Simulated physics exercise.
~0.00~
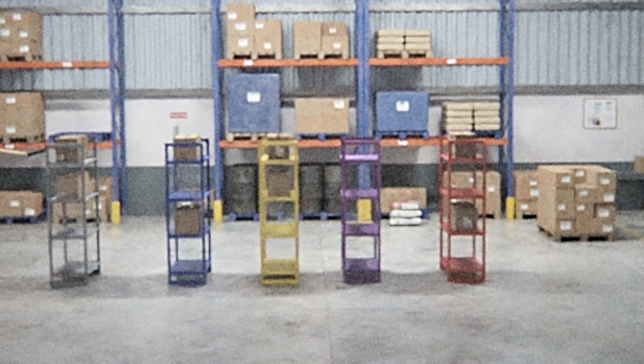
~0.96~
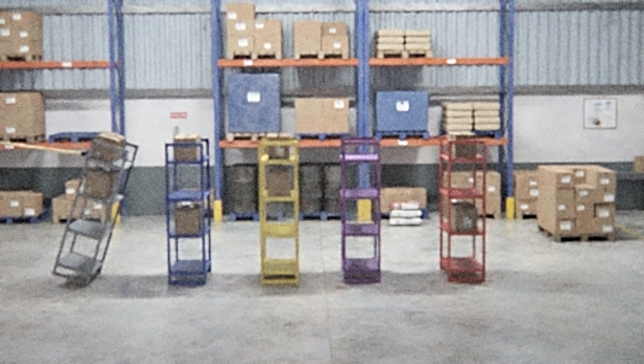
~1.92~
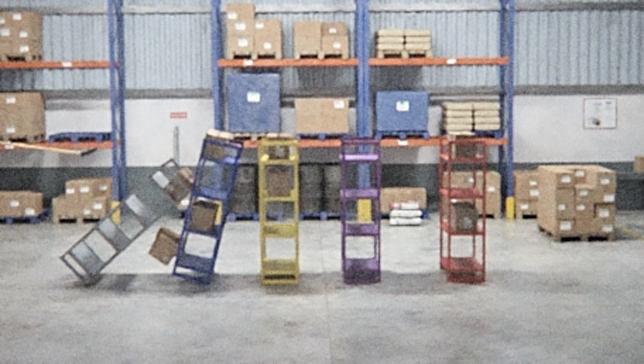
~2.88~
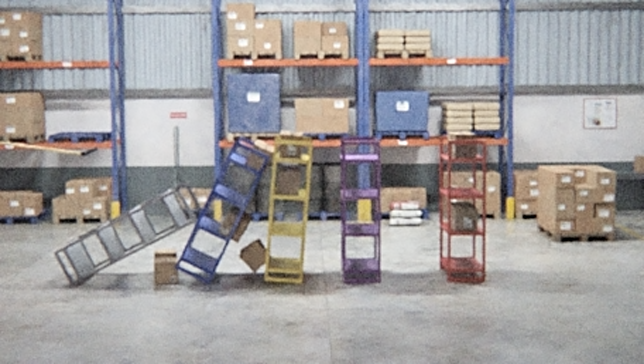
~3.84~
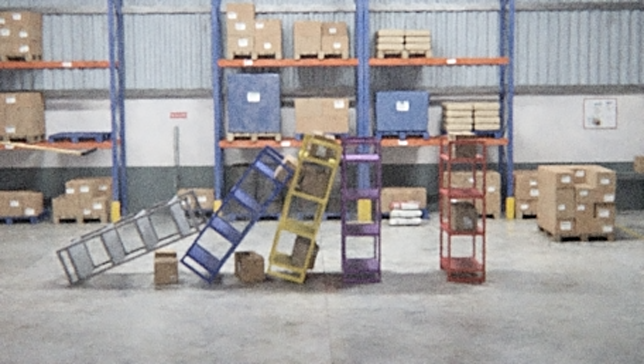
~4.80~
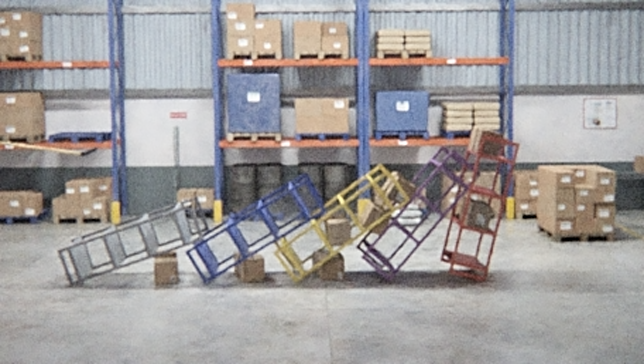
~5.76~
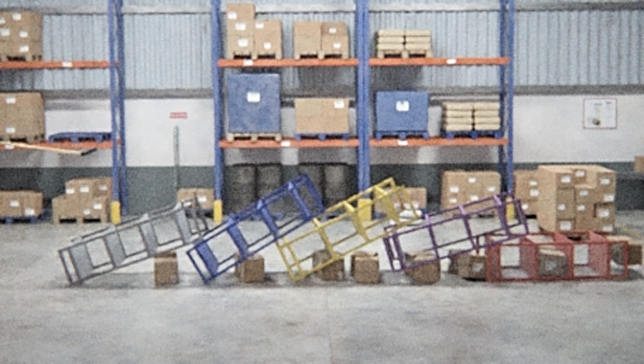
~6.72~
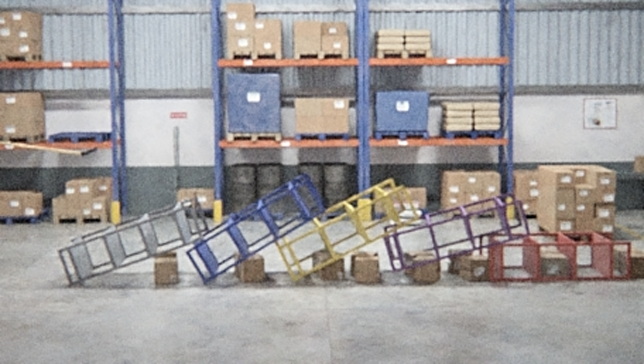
In a warehouse with stocked pallet shelving along the back wall, five tall, narrow racks in grey, blue, yellow, purple and red stand in a row across the concrete floor. The grey rack at the far left tips to the right and drops against the blue one, cartons sliding out. The blue rack leans into the yellow, which tilts in turn as more boxes tumble to the floor. The yellow and purple racks topple rightward, and the red one begins to tip. Finally the red rack lies flat, the other four slant low in a line, and cartons sit scattered among them.
